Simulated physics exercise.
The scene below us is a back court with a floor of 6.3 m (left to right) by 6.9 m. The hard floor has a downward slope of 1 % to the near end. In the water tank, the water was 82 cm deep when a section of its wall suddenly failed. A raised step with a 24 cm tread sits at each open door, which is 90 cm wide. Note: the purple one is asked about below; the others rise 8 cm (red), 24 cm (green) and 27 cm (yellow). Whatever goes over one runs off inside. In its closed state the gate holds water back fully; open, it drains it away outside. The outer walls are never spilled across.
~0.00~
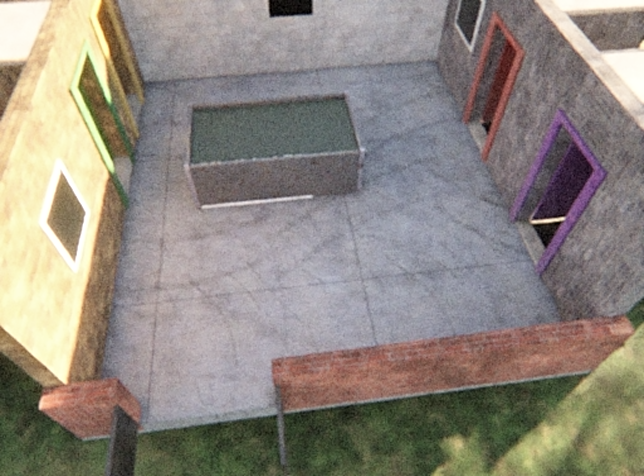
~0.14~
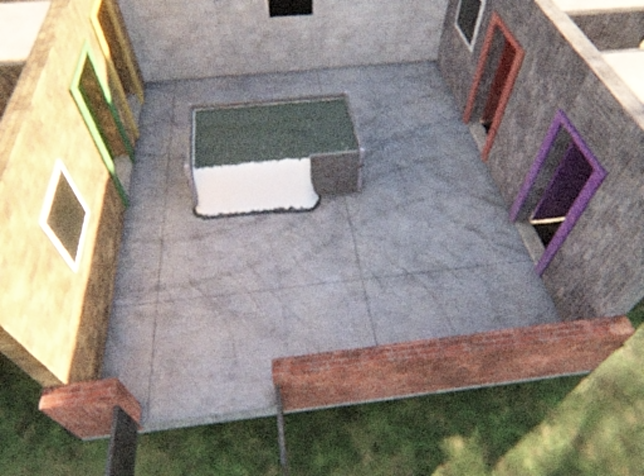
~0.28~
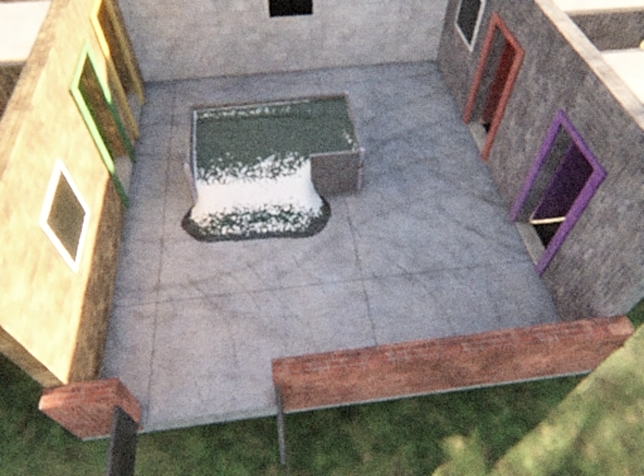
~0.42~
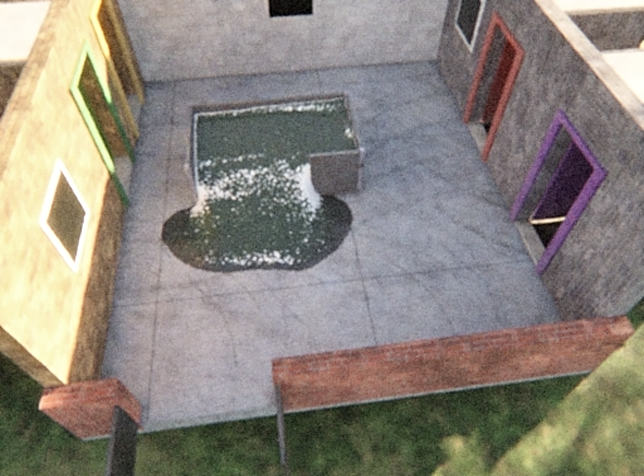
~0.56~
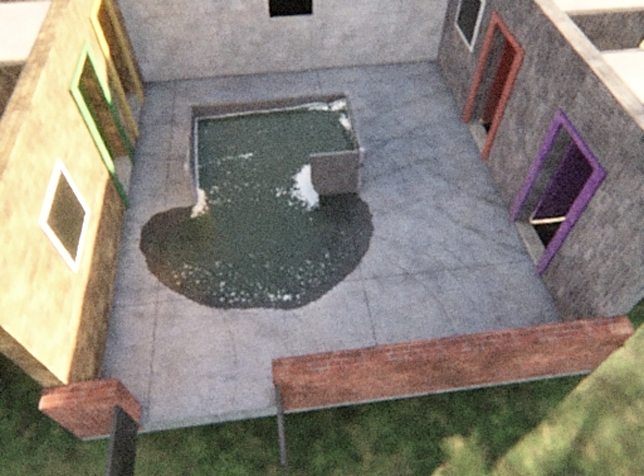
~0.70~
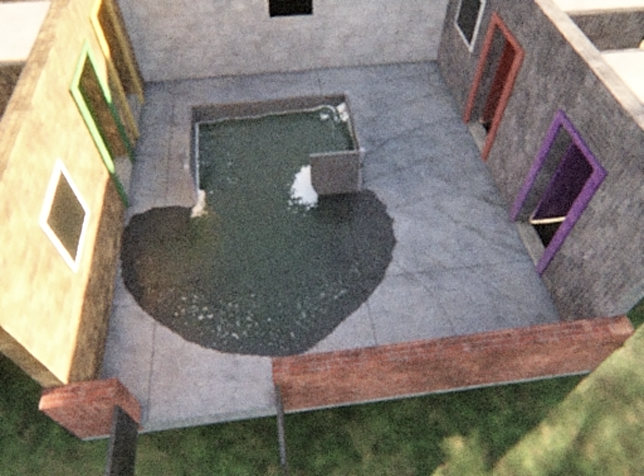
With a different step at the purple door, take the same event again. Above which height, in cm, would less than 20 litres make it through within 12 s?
Above roughly 6.5 cm.
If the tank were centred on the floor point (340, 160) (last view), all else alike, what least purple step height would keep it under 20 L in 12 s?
Then it needs to be around 8.5 cm high.
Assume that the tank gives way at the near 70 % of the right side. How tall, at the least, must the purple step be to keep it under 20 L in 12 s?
That way, roughly 16 cm.
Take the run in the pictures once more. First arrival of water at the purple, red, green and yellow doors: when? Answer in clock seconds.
Purple at 2.8 seconds, red at 3.8 seconds, green at 3.0 seconds, yellow at 7.5 seconds.
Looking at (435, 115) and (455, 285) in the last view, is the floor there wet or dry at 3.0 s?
Note: Point one not yet reached; point two reached.
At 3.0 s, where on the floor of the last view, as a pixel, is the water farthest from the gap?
I'd put the front's tip around (564, 349).
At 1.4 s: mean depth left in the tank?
Roughly 38 cm on average.
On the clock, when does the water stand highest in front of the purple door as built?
At roughly 3.4 s.
After 1.4 s water covers 35 % of the floor, deepest (38 cm) near (285, 385); it has not reached the purple door.
After 3.0 s water covers 40 % of the floor, deepest (31 cm) near (228, 393); 7 cm at the purple door, 0 litres in over its 5 cm step.
After 12.0 s water covers 95 % of the floor, deepest (6 cm) near (513, 356); 4 cm at the purple door, 35 litres in over its 5 cm step.
At the purple door as built, the water arrived by 2.8 s and peaked near 10 cm at 3.4 s.
Run again over the same 12 s with other heights there, 35 litres in over 5 cm, 15 litres over 7 cm. The limit of 20 litres is kept from about 6.5 cm up.
